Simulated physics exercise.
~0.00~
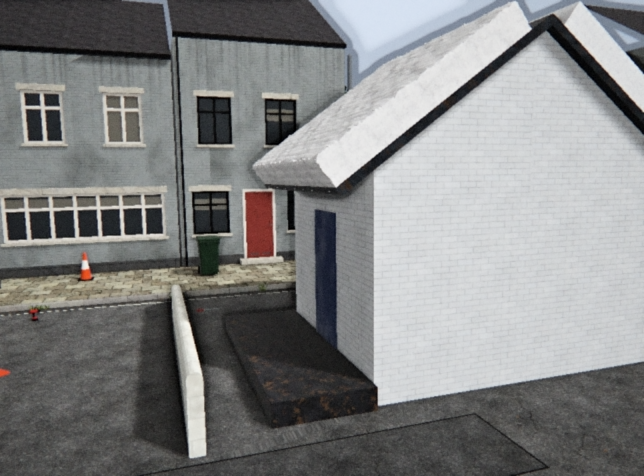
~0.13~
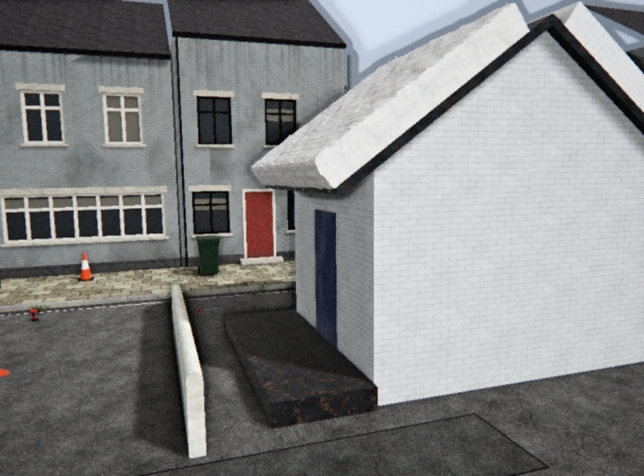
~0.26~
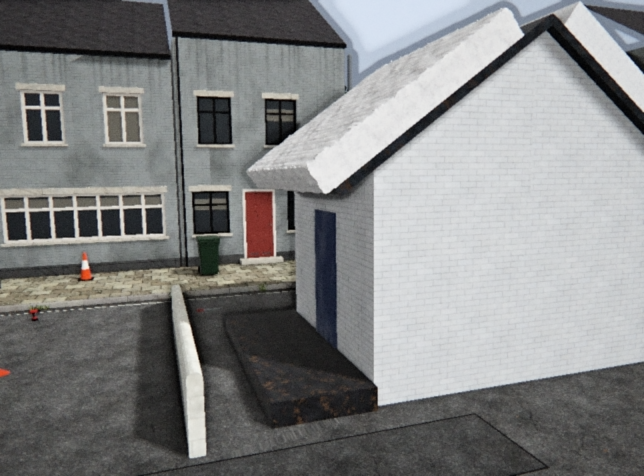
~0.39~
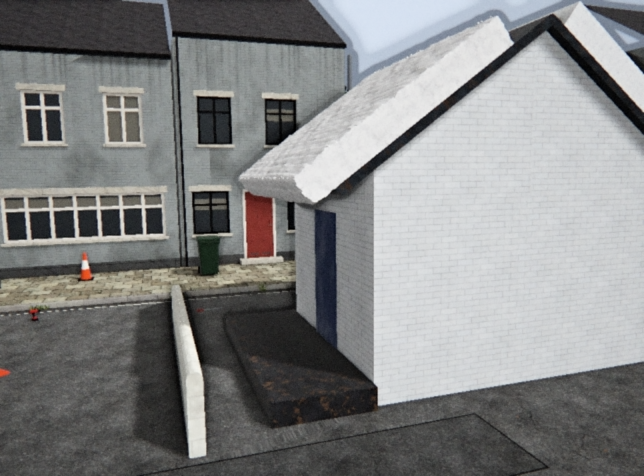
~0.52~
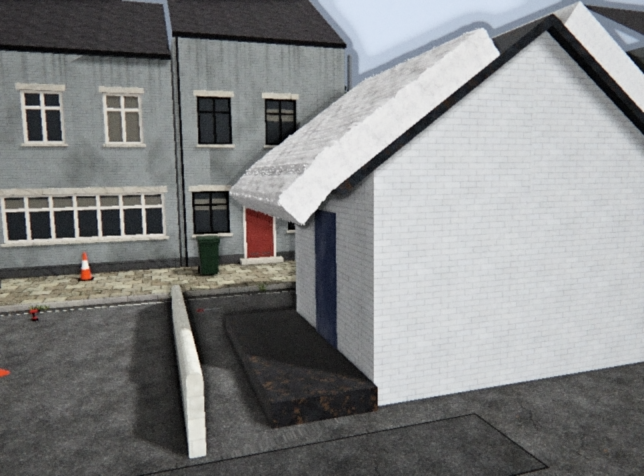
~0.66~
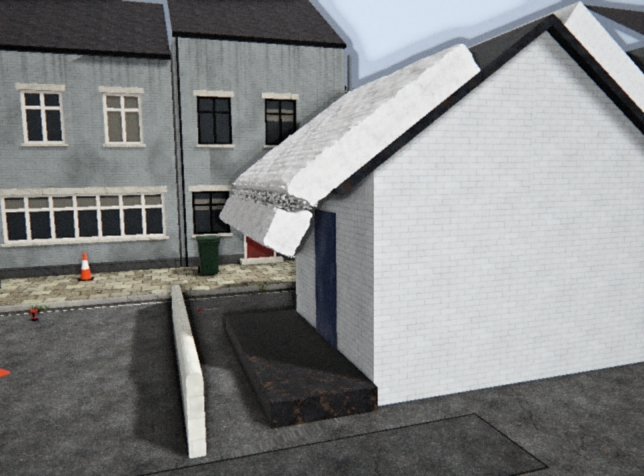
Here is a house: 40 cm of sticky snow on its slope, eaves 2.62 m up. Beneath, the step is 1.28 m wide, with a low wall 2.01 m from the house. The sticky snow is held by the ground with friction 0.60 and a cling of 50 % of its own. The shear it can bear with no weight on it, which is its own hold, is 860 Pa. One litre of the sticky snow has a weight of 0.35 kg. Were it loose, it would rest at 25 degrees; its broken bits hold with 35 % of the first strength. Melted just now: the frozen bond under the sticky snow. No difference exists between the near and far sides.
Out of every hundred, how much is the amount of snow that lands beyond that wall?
About 36 in every hundred.
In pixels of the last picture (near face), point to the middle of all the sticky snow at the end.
I'd place it around (169, 420).
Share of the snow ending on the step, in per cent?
Share: Approx. 18 %.
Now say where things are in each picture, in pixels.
Front end of the sticky snow at (318, 162), 4 % of it past the eaves, in one piece, in the first picture.
Front end of the sticky snow at (315, 164), its middle shifted 3.4 cm, 5 % of it past the eaves, in one piece, in the second picture.
Front end of the sticky snow at (308, 170), its middle shifted 14 cm, 9 % of it past the eaves, in one piece, in the third picture.
Front end of the sticky snow at (296, 182), its middle shifted 31 cm, 14 % of it past the eaves, in one piece, in the fourth picture.
Front end of the sticky snow at (280, 202), its middle shifted 56 cm, 22 % of it past the eaves, cracking, in the fifth picture.
Front end of the sticky snow at (264, 239), its middle shifted 89 cm, 32 % of it past the eaves, cracking, in the sixth picture.
By 1.08 s, 48 % is still on the roof and 0 % is past the low wall.
By 1.59 s, none is still on the roof and 34 % is past the low wall.
By 2.09 s, none is still on the roof and 36 % is past the low wall.
By 2.60 s, none is still on the roof and 36 % is past the low wall.
By 2.70 s, at the end, none is still on the roof and 36 % is past the low wall.
